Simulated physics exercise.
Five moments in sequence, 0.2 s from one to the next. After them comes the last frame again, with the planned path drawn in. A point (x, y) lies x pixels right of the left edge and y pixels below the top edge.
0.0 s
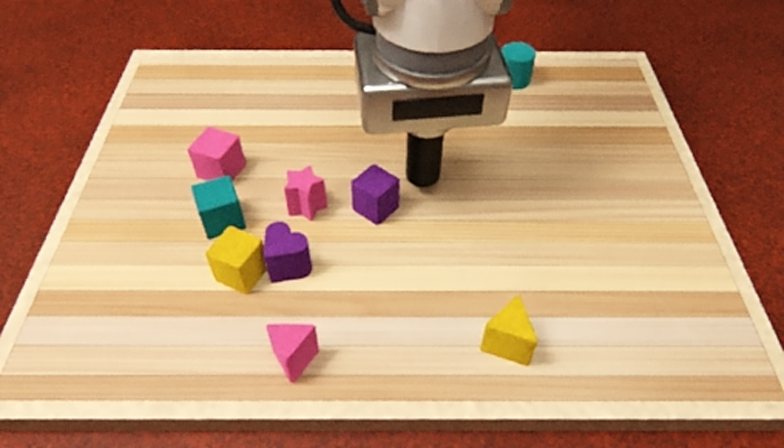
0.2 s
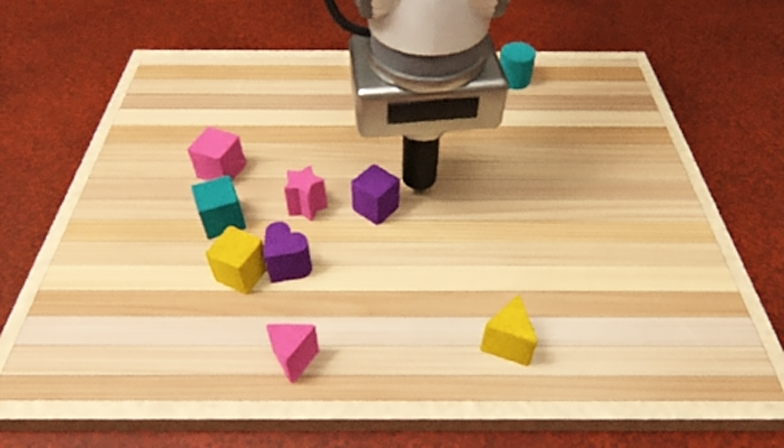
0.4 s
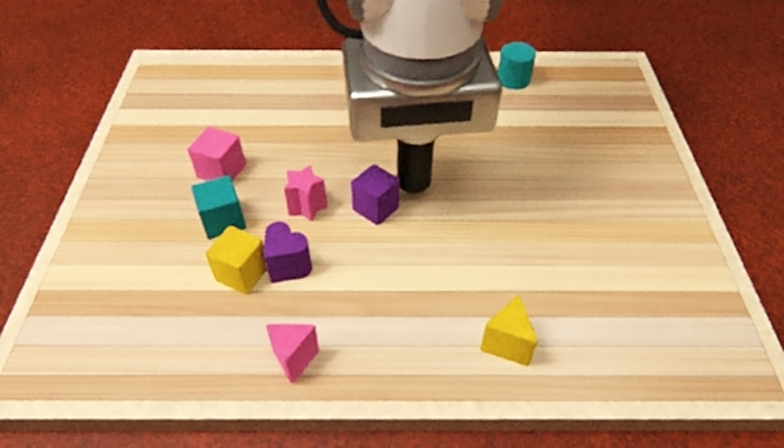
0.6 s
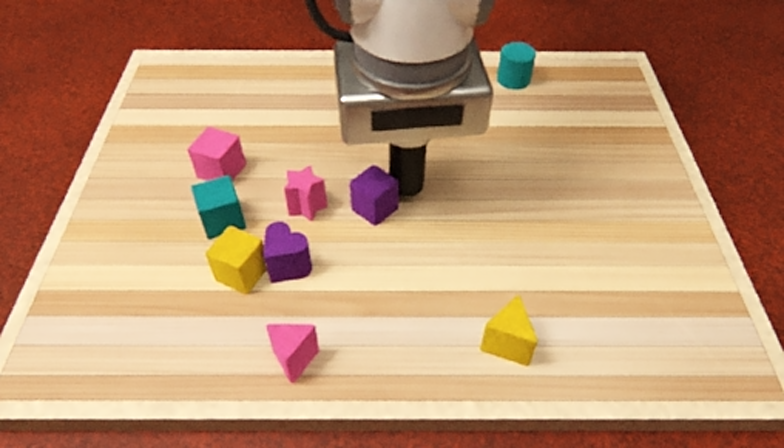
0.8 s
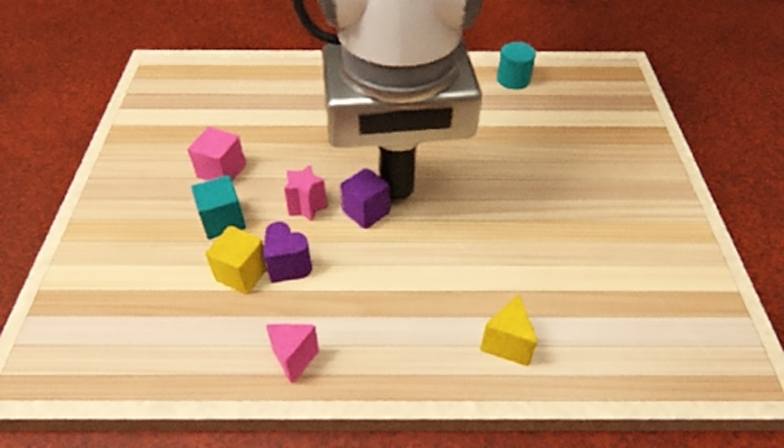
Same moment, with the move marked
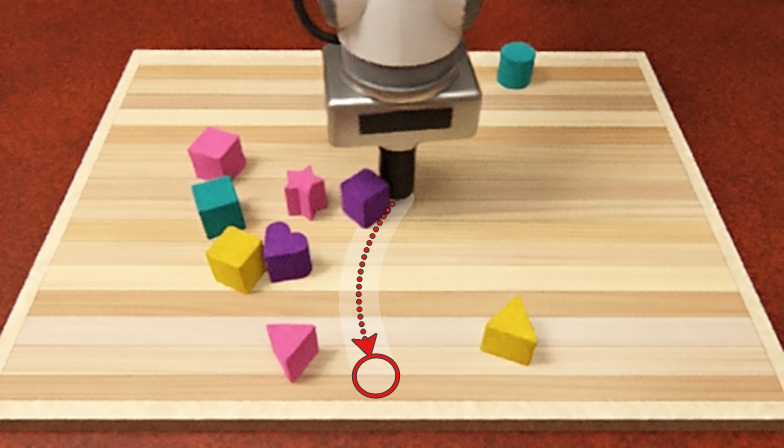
On a pale striped wooden board scattered with colourful blocks, a robot arm's dark peg stands just right of a purple cube. The arm drifts slightly left and toward the viewer until the peg meets the cube, then nudges it a little to the left while the other blocks stay still.
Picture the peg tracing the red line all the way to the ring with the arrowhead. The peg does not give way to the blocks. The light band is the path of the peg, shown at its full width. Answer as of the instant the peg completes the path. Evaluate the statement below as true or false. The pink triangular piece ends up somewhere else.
That is false.
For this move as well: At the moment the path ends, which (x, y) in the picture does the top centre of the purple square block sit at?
The answer is (336, 199).
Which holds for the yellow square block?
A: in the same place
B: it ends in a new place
Answer: A.
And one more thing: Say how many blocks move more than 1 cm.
Once the path ends, one block will have shifted.
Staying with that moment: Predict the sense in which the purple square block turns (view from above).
If we look at it from overhead, the purple square block pivots clockwise.
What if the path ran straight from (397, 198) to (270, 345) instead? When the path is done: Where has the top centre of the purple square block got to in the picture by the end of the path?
So, by the moment the path ends, you'll find the top centre of the purple square block at (322, 203).
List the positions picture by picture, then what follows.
In the first frame, peg's lower end at (423, 175); yellow square block at (234, 246); pink triangular piece at (289, 335); purple square block at (375, 180).
In the second frame, peg at (419, 178); blocks still.
In the third frame, peg at (414, 181); blocks still.
In the fourth frame, peg at (406, 184); blocks still.
In the fifth frame, peg at (397, 187); yellow square block at (234, 246); pink triangular piece at (289, 335); purple square block at (365, 183).
Drawn move, from (397, 198) over (368, 246) and (359, 306) to (376, 376).
What follows on the original path. One third of the way, peg at (368, 236); purple square block at (336, 199), turned 60° clockwise.
Two thirds of the way, peg at (359, 297); purple square block at (336, 199), turned 60° clockwise.
At the end, peg at (376, 367); yellow square block still; pink triangular piece still; purple square block at (336, 199), turned 60° clockwise.
